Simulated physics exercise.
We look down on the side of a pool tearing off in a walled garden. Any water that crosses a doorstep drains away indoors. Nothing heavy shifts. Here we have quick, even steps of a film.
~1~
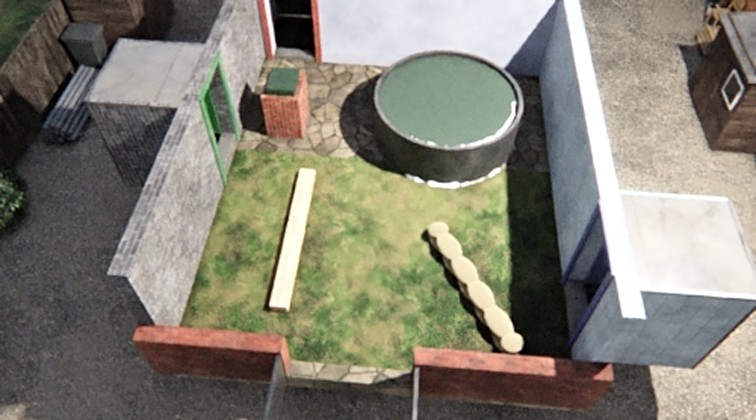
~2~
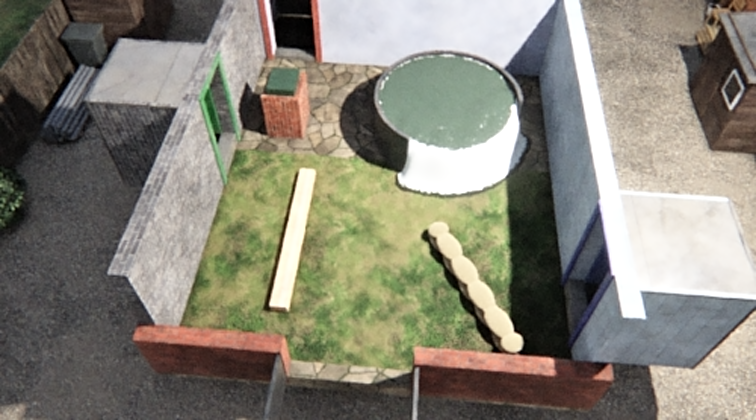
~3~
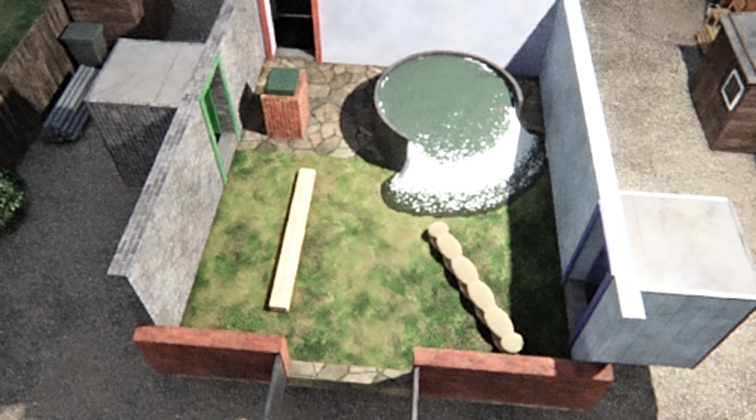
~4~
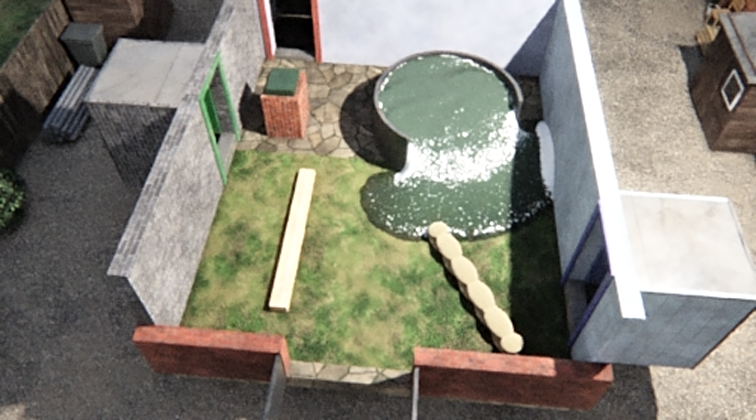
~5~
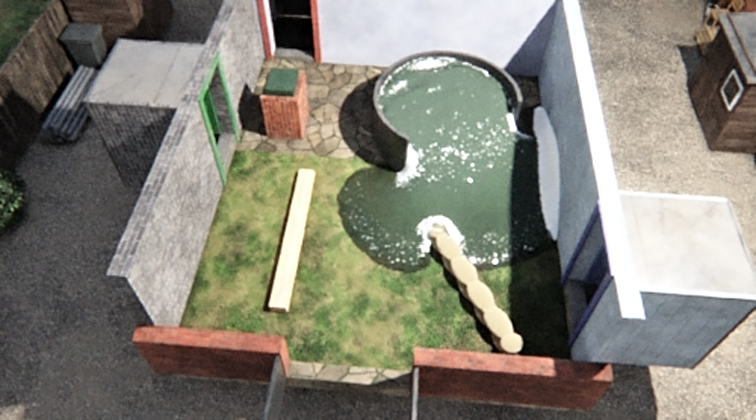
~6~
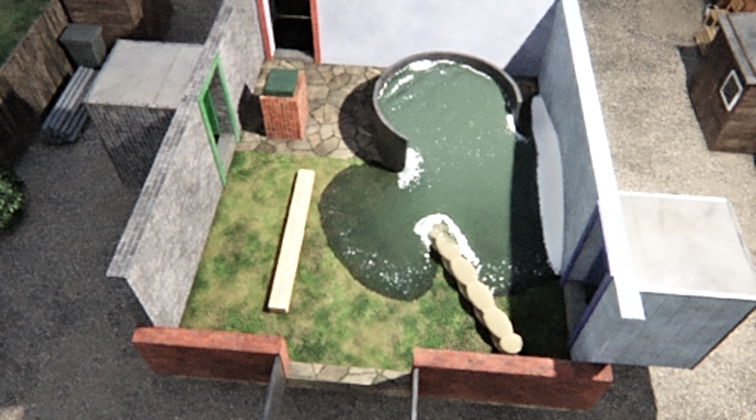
The video shows a round pool in a walled garden seen from above as its near side opens and foaming white water pours out, then spreads as dark green water across the grass and around the scalloped beam.
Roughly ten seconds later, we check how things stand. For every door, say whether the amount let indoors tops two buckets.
The blue door overshoots the limit, the red door keeps inside the limit, the green door keeps inside the limit.
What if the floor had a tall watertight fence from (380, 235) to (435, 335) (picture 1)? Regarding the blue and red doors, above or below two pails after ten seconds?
The blue one exceeds it; the red one falls short.
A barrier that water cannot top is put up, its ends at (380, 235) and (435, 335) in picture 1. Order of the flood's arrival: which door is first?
It's the blue one.
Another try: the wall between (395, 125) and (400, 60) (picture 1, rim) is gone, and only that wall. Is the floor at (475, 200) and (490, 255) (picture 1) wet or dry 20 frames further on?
Well, the first place would be still bare and the second one still bare.
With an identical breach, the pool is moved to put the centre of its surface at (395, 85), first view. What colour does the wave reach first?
The one in blue is the first one.
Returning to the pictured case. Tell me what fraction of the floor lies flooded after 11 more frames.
Roughly 55 percent.
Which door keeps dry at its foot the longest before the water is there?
That is the green door.
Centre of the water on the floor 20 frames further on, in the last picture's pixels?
My reading is close to (460, 233).
A moment on, water covers 45 % of the floor; the blue door wet at the sill, nothing in, the red door not reached, the green door not reached.
Next, water covers 55 % of the floor; the blue door under two buckets in, the red door not reached, the green door not reached.
Then, water covers 65 % of the floor; the blue door far over two buckets in, the red door not reached, the green door not reached.
Later, water covers 90 % of the floor; the blue door far over two buckets in, the red door wet at the sill, nothing in, the green door not reached.
In the end, water covers 95 % of the floor; the blue door far over two buckets in, the red door under two buckets in, the green door wet at the sill, nothing in.
